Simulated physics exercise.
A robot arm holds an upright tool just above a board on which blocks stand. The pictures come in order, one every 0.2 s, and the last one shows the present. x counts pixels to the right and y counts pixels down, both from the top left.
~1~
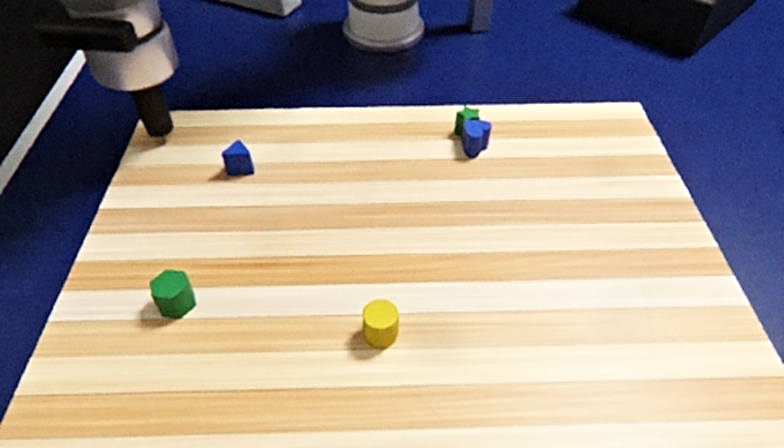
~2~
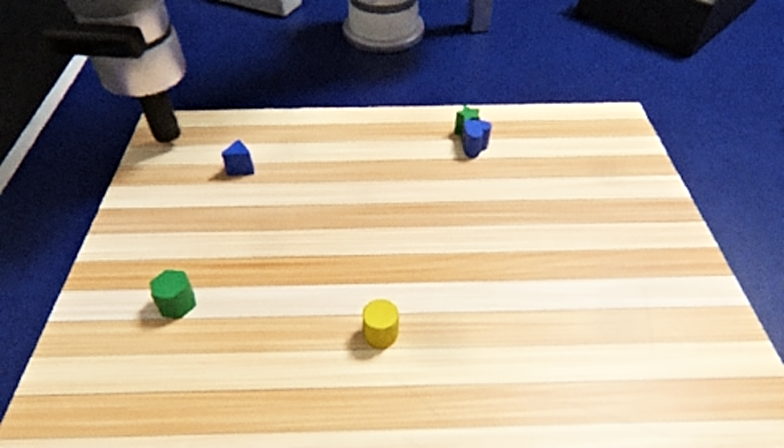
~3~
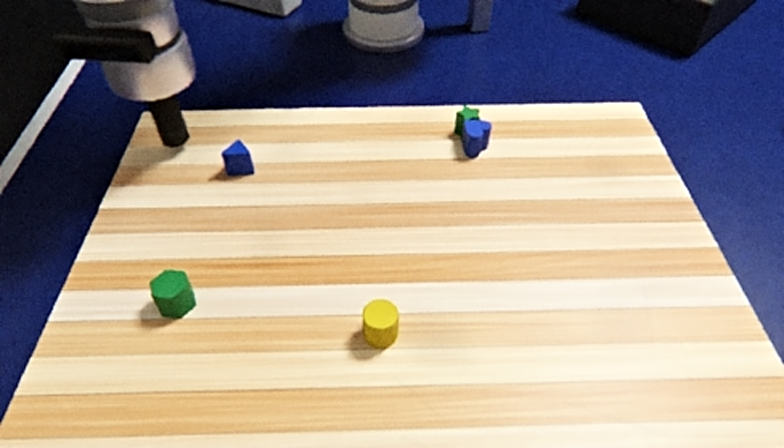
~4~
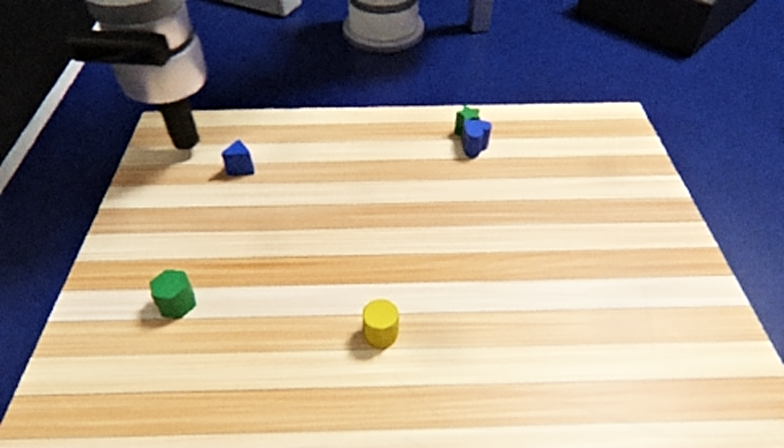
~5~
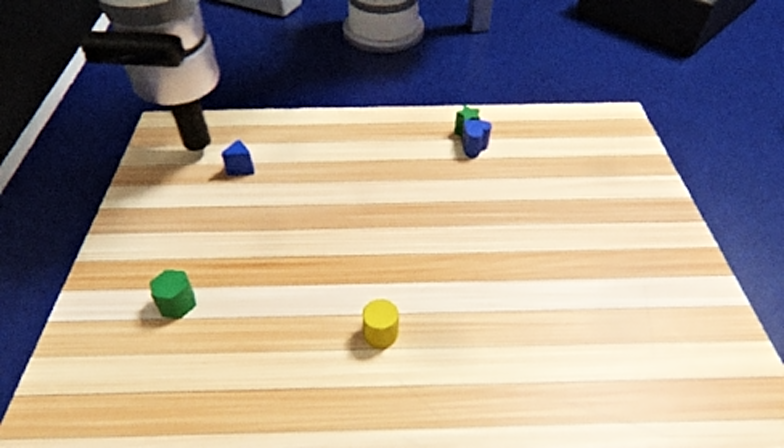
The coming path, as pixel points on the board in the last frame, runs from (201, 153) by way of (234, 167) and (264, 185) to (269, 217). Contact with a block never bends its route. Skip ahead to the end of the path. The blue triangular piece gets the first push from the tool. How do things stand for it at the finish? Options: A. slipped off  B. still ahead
A (slipped off)
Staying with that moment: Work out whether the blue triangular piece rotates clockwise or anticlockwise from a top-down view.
Counter-clockwise, from overhead.
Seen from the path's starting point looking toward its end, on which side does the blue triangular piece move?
It's pushed left.
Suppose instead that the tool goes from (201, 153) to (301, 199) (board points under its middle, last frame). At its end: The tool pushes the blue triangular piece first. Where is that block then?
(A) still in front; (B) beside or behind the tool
A - still in front.
On the path given first. One third of the way, tool at (232, 158); blue triangular piece at (249, 152).
Two thirds of the way, tool at (262, 176); blue triangular piece at (283, 168), turned 30° anticlockwise.
At the end, tool at (266, 207); blue triangular piece at (290, 172), turned 50° anticlockwise.
